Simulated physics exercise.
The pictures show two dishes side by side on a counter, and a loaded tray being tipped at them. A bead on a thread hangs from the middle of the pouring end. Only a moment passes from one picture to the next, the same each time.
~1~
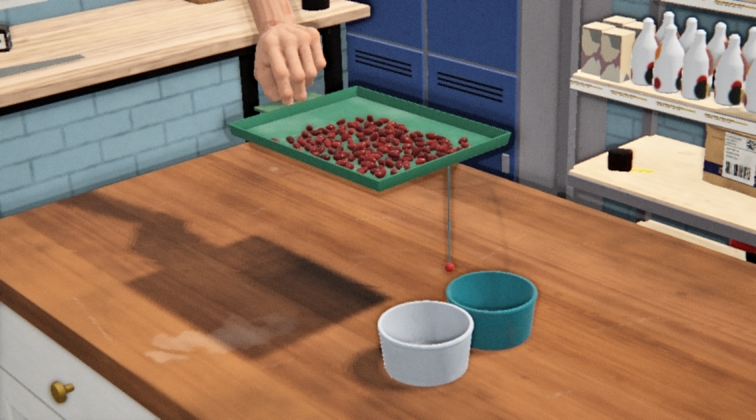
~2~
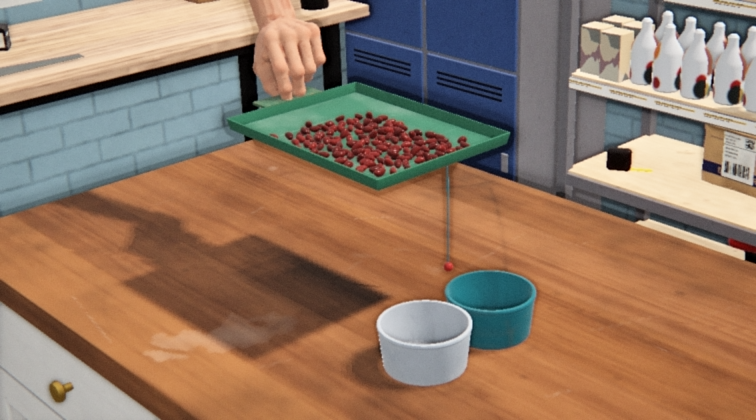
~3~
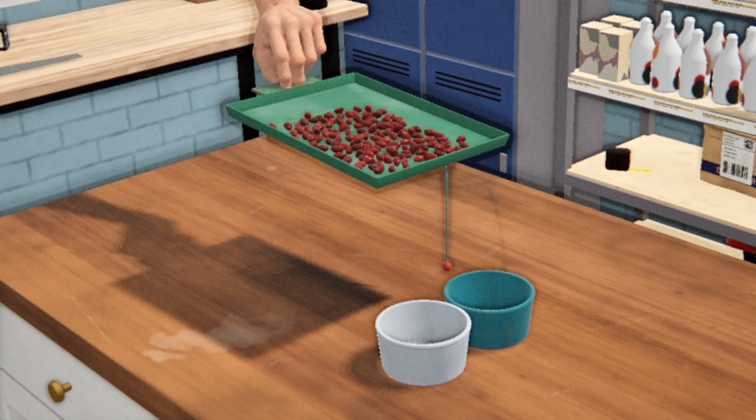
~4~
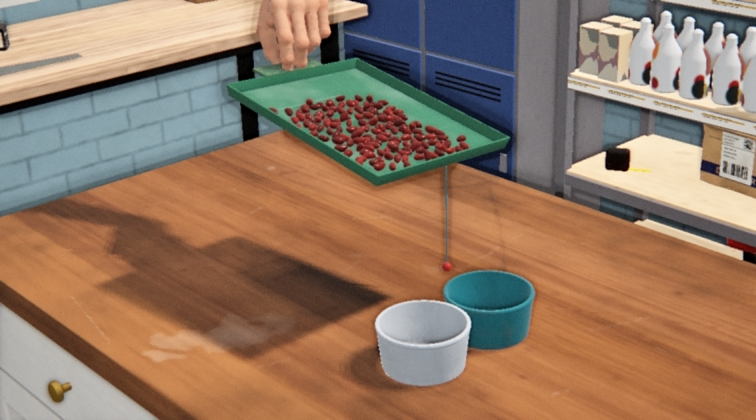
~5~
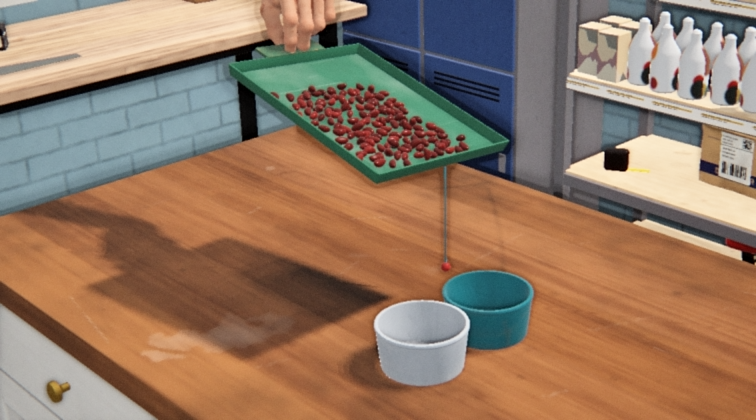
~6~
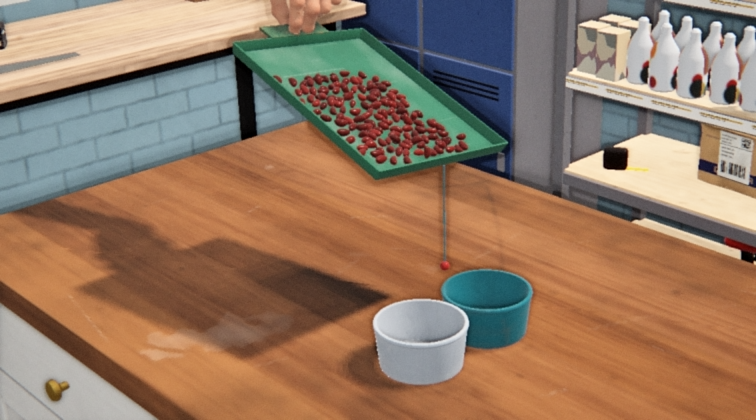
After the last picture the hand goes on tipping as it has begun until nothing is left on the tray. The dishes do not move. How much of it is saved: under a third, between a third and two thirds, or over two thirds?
Together they catch between a third and two thirds.
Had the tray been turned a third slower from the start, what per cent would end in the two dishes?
Close to 50 per cent.
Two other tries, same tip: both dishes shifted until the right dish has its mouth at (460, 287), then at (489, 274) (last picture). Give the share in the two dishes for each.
Near 30 % and 60 %.
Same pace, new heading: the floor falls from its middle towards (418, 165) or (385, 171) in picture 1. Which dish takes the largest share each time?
The first try: The dish on the left. The second: The left one.
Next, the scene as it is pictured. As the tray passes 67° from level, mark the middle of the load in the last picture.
Roughly at (443, 121).
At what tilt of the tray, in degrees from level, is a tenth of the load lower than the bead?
Roughly 115°.
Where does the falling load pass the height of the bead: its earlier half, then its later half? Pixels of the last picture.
Early half (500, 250), late half (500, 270).
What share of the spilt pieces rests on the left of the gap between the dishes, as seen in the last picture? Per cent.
About 20 per cent.
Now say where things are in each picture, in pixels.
The first frame shows corners of the pouring end at (379, 180) and (507, 132), level; middle of the load at (377, 146), kidney beans; left dish at (458, 356); right dish at (524, 322); bead on its thread at (449, 268).
The second frame shows corners of the pouring end at (378, 178) and (506, 132), level; middle of the load at (376, 143).
The third frame shows corners of the pouring end at (377, 177) and (506, 134), tipped barely, lowest at the right corner; middle of the load at (375, 139).
The fourth frame shows corners of the pouring end at (379, 174) and (506, 137), tipped a little, lowest at the right corner; middle of the load at (376, 132).
The fifth frame shows corners of the pouring end at (379, 172) and (506, 140), tipped clearly, lowest at the right corner; middle of the load at (367, 121).
The sixth frame shows corners of the pouring end at (380, 169) and (505, 142), tipped clearly, lowest at the right corner; middle of the load at (378, 117); left dish at (453, 354); right dish at (519, 320).
Soon after the last picture, tray tipped steeply; nearly all on the tray; a stray few in the air.
A little later, tray tipped past a quarter turn; most on the tray; a stray few in the right dish; a small part outside both; a small part in the air.
Later still, tray tipped past a quarter turn; a stray few in the left dish; about half in the right dish; about half outside both.
At rest, tray tipped past a quarter turn; a stray few in the left dish; about half in the right dish; about half outside both.
